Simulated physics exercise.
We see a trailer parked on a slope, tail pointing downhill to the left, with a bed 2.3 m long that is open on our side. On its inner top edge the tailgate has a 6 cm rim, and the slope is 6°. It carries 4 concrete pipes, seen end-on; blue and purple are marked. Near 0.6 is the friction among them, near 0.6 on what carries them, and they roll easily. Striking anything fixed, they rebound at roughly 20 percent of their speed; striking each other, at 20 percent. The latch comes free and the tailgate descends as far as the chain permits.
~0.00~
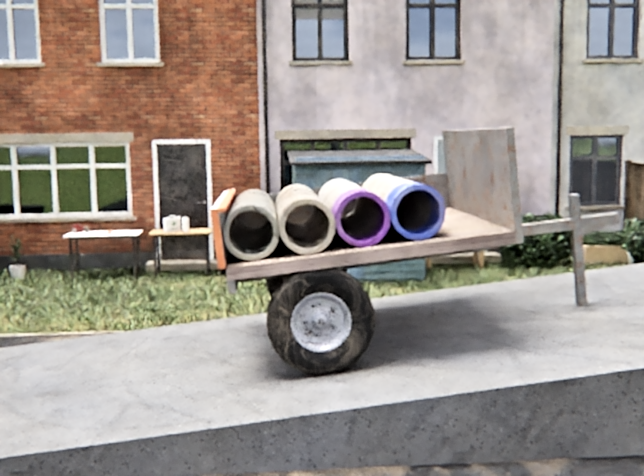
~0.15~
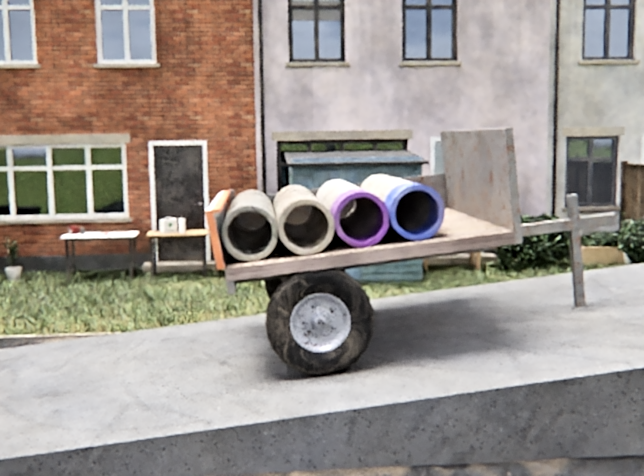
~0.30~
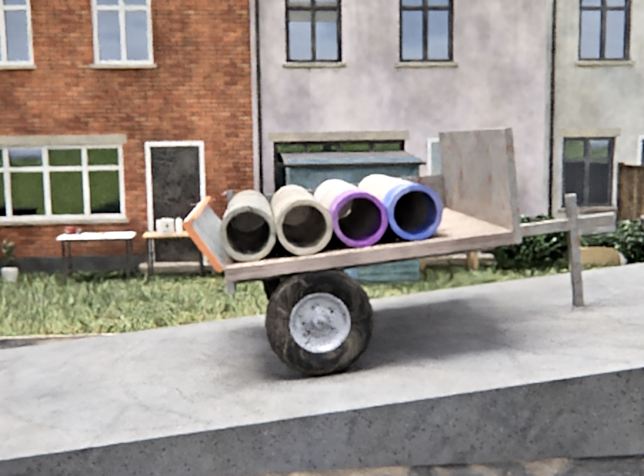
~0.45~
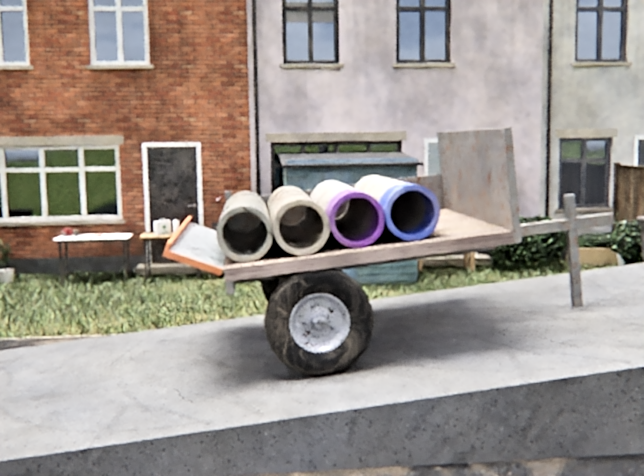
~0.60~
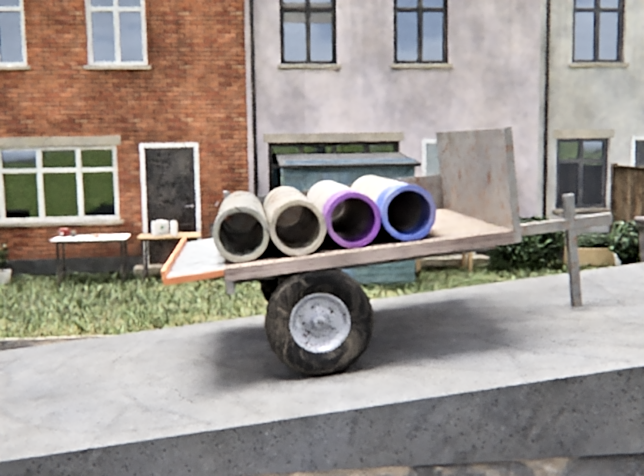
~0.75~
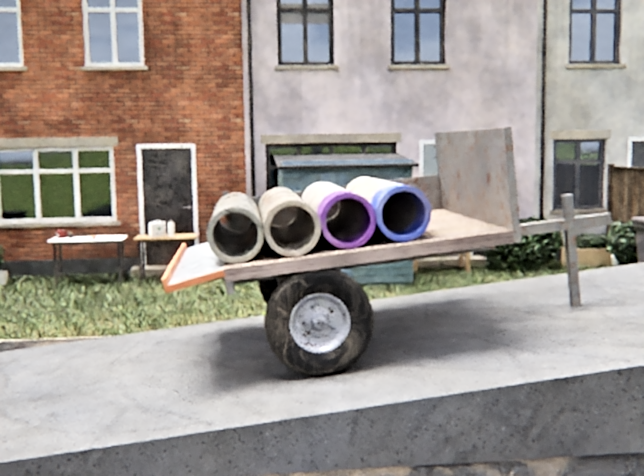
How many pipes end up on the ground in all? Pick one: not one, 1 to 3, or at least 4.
At least 4.
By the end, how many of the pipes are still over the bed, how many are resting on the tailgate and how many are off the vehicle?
That gives 0, then 0, then 4.
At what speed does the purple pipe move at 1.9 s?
Its speed is roughly 0.8 m/s.
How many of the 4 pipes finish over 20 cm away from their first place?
Count: 4.
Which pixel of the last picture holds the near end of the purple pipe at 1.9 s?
I'd point to somewhere near (266, 232).
Then, 1.9 s in, blue is on the bed, 80 cm short of the hinge, rolling left; purple is on the bed, 35 cm short of the hinge, rolling left; 1 of 4 is out.
Then, 3.4 s in, blue is dropping off the gate; purple is off the vehicle; 4 of 4 are out.
In the end (5.0 s), blue is out on the ground; purple is out on the ground; 4 of 4 are out.
